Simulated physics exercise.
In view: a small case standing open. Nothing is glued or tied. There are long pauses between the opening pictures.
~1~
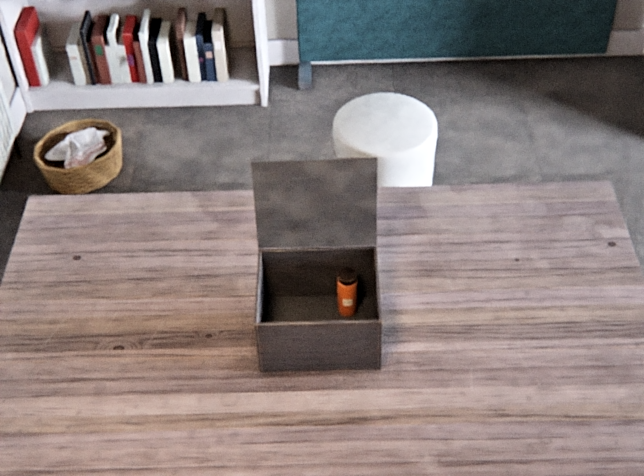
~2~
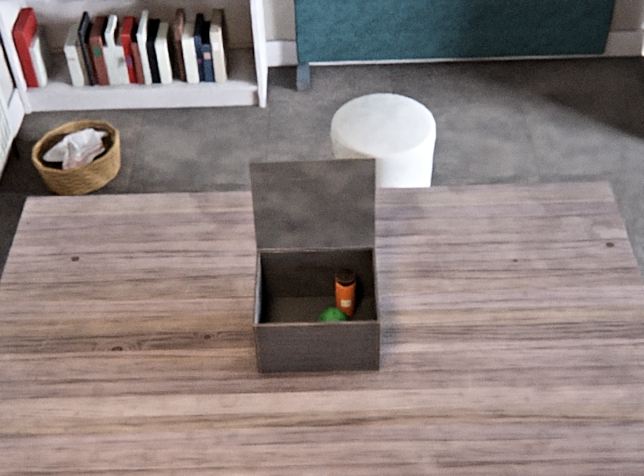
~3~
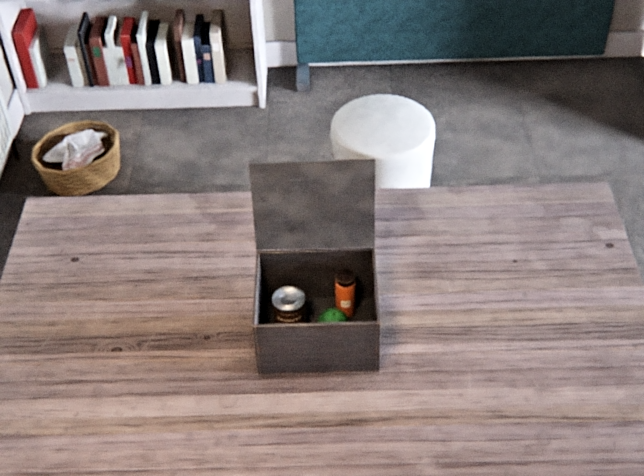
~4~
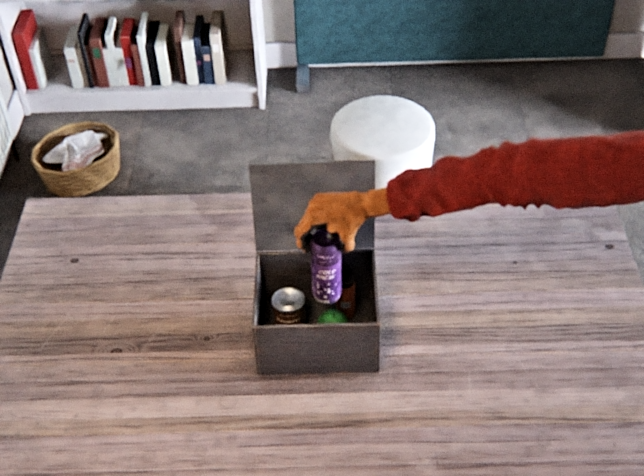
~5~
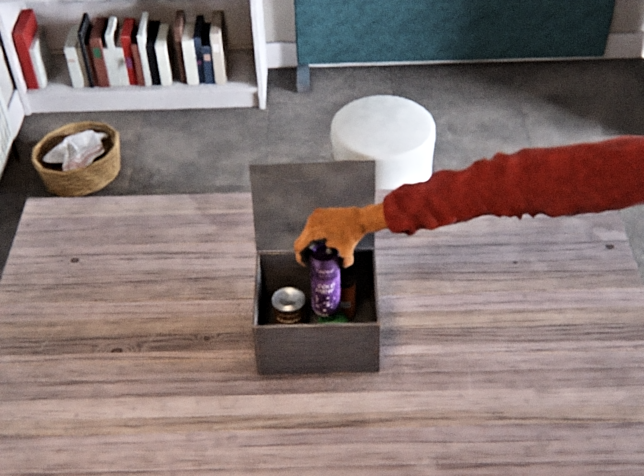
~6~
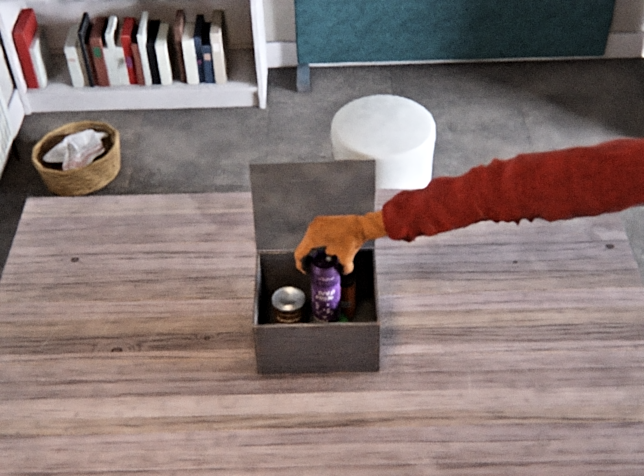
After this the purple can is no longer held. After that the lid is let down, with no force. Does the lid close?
The lid shuts flat.
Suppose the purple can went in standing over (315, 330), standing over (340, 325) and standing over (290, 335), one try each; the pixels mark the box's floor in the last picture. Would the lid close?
First, it sits on the rim; second, it shuts flat; third, it stays ajar.
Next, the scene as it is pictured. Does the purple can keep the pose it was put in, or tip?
It ends up tilted.
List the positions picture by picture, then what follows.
The last thing is not in view yet; orange shaker (348, 292), in the first frame.
The last thing is not in view yet, in the second frame.
The last thing is not in view yet; brown tin (290, 314), in the third frame.
Still above its spot; purple can (326, 268); orange shaker (345, 295), in the fourth frame.
Still above its spot; purple can (325, 282), in the fifth frame.
In place under the hand; purple can (326, 289); brown tin (290, 314), in the sixth frame.
Then, 0.70 s later than the last frame, purple can on its side near (308, 348); green apple moved about its own width.
Then, 1.80 s later than the last frame, lid 47° above the rim; purple can on its side near (308, 348); green apple moved about its own width.
When it is over, lid shut; lying over in the box, purple can; moved from the start, green apple; the other 2 as before. End places, in pixels of the last picture, purple can near (308, 348).
